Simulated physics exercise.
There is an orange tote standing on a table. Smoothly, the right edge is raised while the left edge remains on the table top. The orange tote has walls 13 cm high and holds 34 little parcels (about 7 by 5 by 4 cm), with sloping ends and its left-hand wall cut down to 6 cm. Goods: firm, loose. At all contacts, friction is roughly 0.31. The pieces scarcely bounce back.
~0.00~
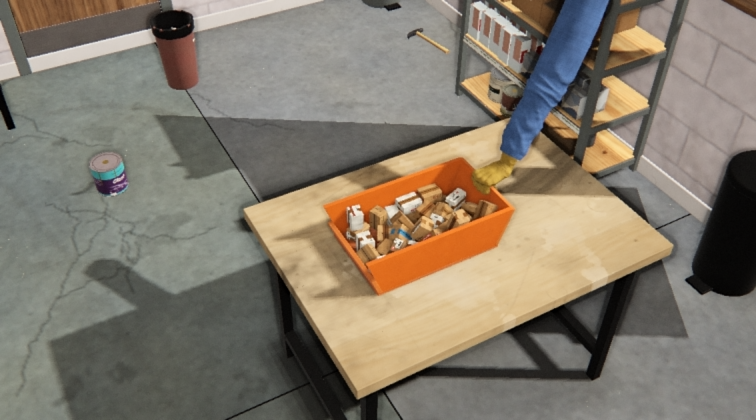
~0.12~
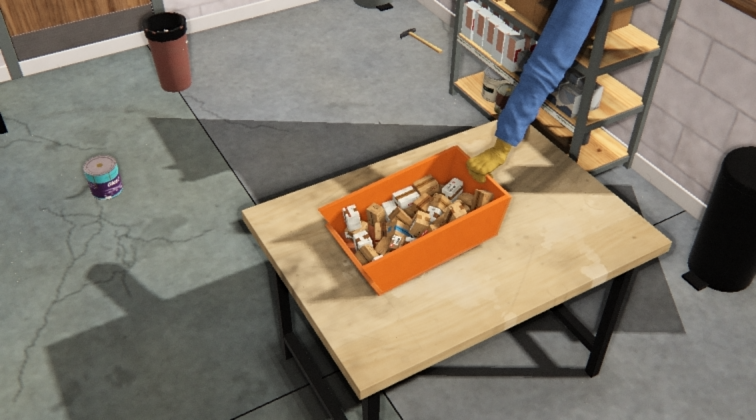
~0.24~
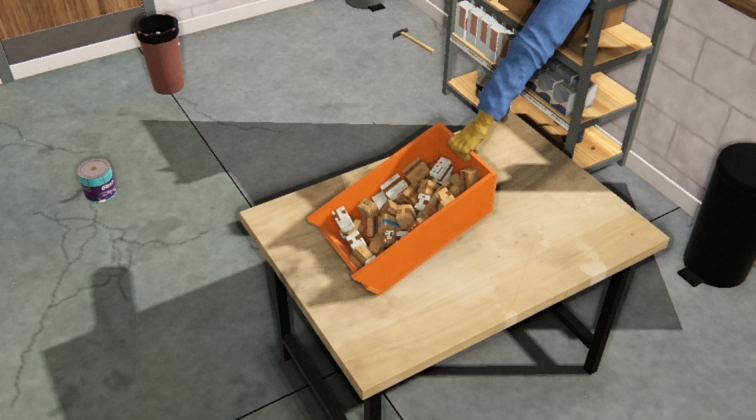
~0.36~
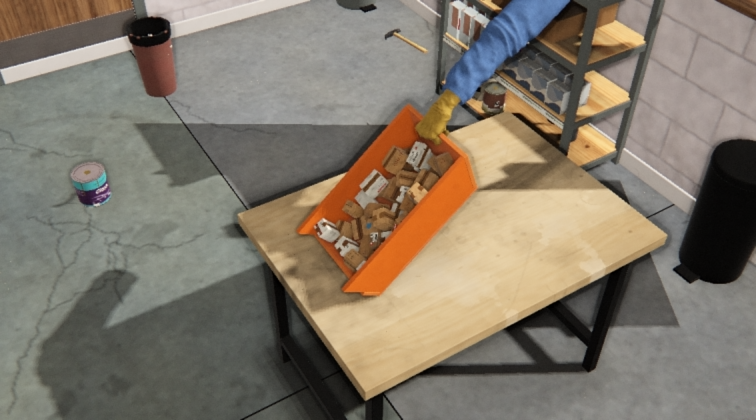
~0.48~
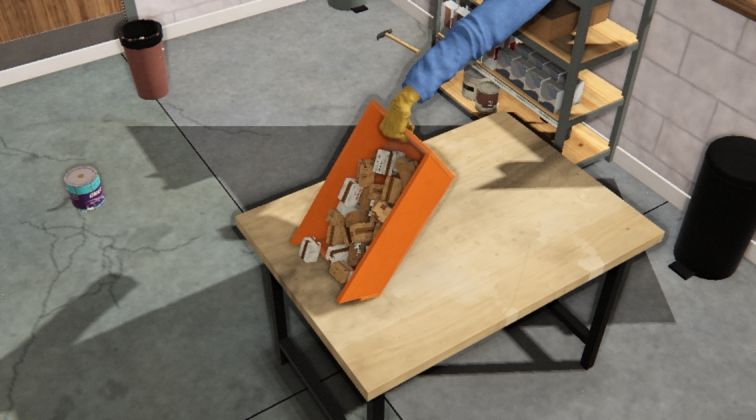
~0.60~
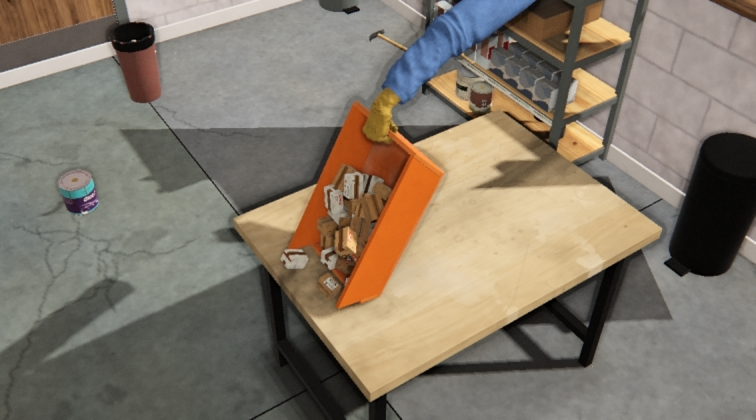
The clip opens on an orange tote of little parcels sitting flat on a wooden table, a yellow-gloved hand at its right end. The blue-sleeved arm raises that end steadily until the tote leans steeply to the left, and the parcels shift down towards its low left-hand wall, all still inside.
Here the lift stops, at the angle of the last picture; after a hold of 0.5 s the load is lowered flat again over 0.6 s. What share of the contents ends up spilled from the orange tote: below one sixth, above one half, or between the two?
The orange tote spills between one sixth and one half of its contents.
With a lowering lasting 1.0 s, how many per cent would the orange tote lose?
That would cost the orange tote 40 per cent of its load.
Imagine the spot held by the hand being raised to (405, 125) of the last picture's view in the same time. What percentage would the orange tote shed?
The orange tote would shed 30 percent of its load.
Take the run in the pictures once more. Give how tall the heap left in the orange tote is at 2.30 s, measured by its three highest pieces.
It reaches close to 10 cm.
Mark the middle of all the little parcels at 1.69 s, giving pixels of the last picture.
Pixel (373, 253), give or take.
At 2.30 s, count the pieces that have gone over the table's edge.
At that time, the count is near 6.
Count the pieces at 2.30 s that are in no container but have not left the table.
Estimated count: 4.
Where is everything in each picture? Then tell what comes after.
In the first picture (places track the rim corner closest to us here; the camera moves round a little), orange tote (367, 265); tipped 0°; all still inside.
In the second picture, orange tote (363, 268); tipped 6°.
In the third picture, orange tote (352, 277); tipped 21°.
In the fourth picture, orange tote (343, 291); tipped 40°.
In the fifth picture, orange tote (337, 302); tipped 55°.
In the sixth picture, orange tote (337, 307); tipped 61°; all still inside.
After 0.87 s, tilt 61°; the orange tote is down by 4 of 34.
After 1.21 s, tilt 56°; the orange tote is down by 9 of 34.
After 1.69 s, tilt 0°; the orange tote is down by 10 of 34.
When it is over (at 2.30 s), the orange tote is down by 10 of 34. Asked share, 10 of 34, 29 per cent.
